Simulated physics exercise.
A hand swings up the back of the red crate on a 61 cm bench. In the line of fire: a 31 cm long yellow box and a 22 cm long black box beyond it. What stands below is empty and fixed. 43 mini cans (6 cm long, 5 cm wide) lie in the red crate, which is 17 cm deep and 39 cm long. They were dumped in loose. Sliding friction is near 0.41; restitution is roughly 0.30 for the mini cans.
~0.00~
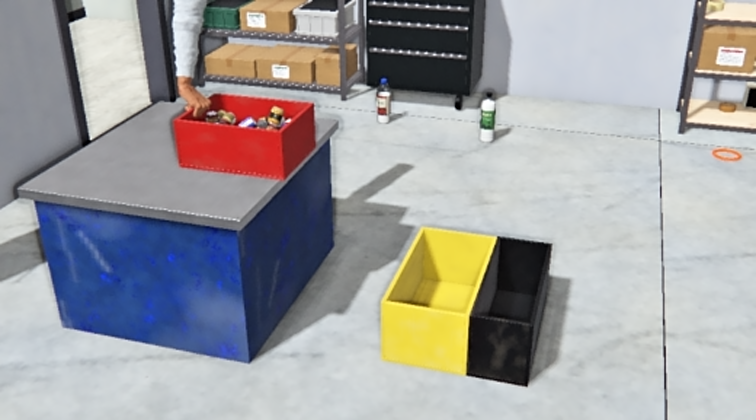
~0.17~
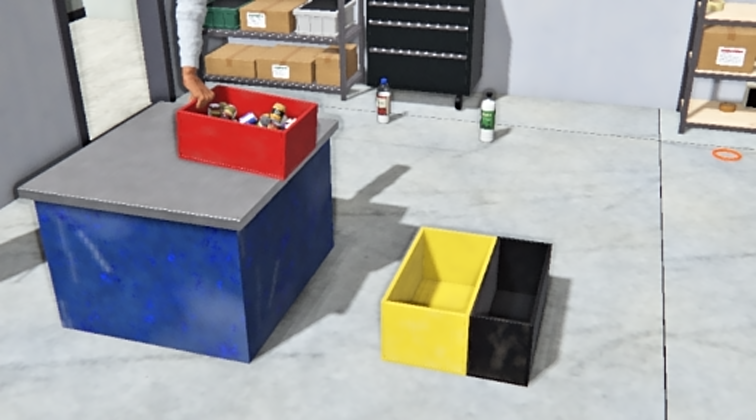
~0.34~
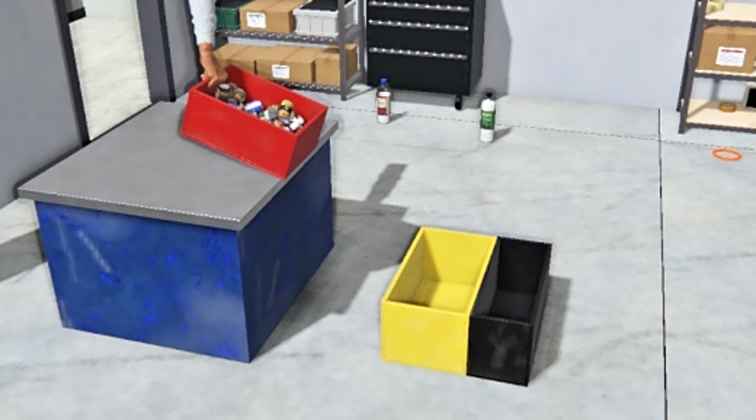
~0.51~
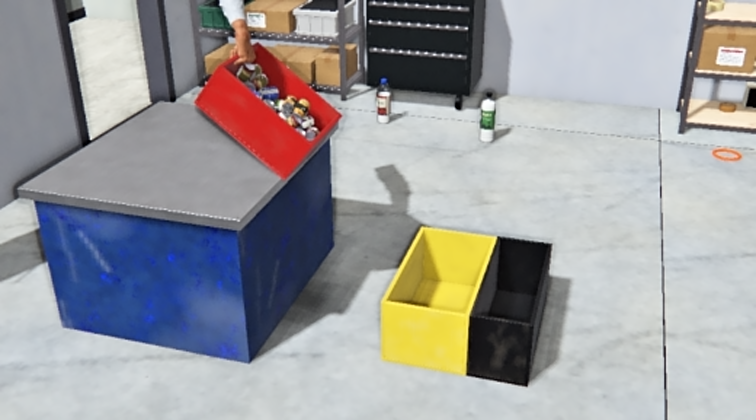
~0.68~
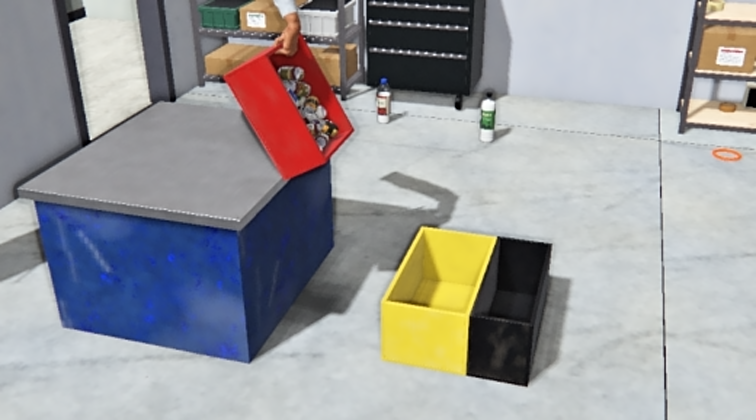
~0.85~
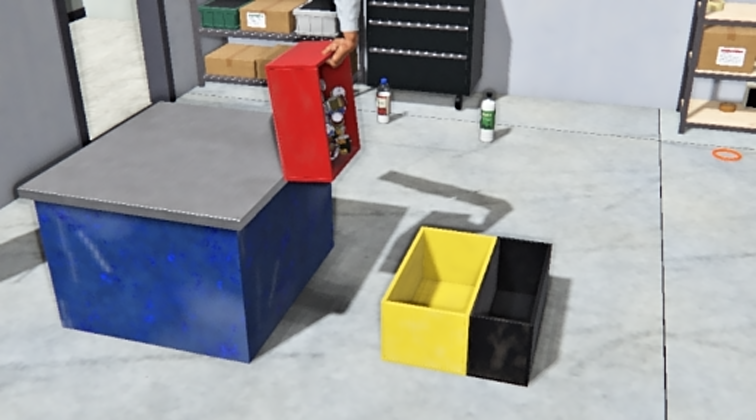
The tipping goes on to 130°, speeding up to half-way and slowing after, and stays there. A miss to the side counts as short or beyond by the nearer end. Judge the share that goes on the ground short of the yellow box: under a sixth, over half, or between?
Ending on the ground short of the yellow box: More than half of them.
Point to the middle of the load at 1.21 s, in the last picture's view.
Near (366, 191).
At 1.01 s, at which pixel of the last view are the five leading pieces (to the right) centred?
Around (379, 172).
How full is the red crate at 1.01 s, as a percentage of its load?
Roughly 85 per cent is still inside.
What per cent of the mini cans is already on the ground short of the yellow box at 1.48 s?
Some 35 per cent by then.
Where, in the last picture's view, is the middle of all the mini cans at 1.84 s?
Near (386, 309).
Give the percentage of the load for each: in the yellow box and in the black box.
Roughly 30 and 0 per cent.
After 1.01 s, tilt 104°; 36 still in the red crate and 7 in the air.
After 1.21 s, tilt 122°; 16 still in the red crate, 6 in the yellow box, 1 on the ground short of the yellow box and 20 in the air.
After 1.48 s, tilt 130°; 1 still in the red crate, 12 in the yellow box, 15 on the ground short of the yellow box and 15 in the air.
Outcome (at 1.84 s), 12 in the yellow box and 31 on the ground short of the yellow box. Asked share, 31 of 43, 72 per cent.
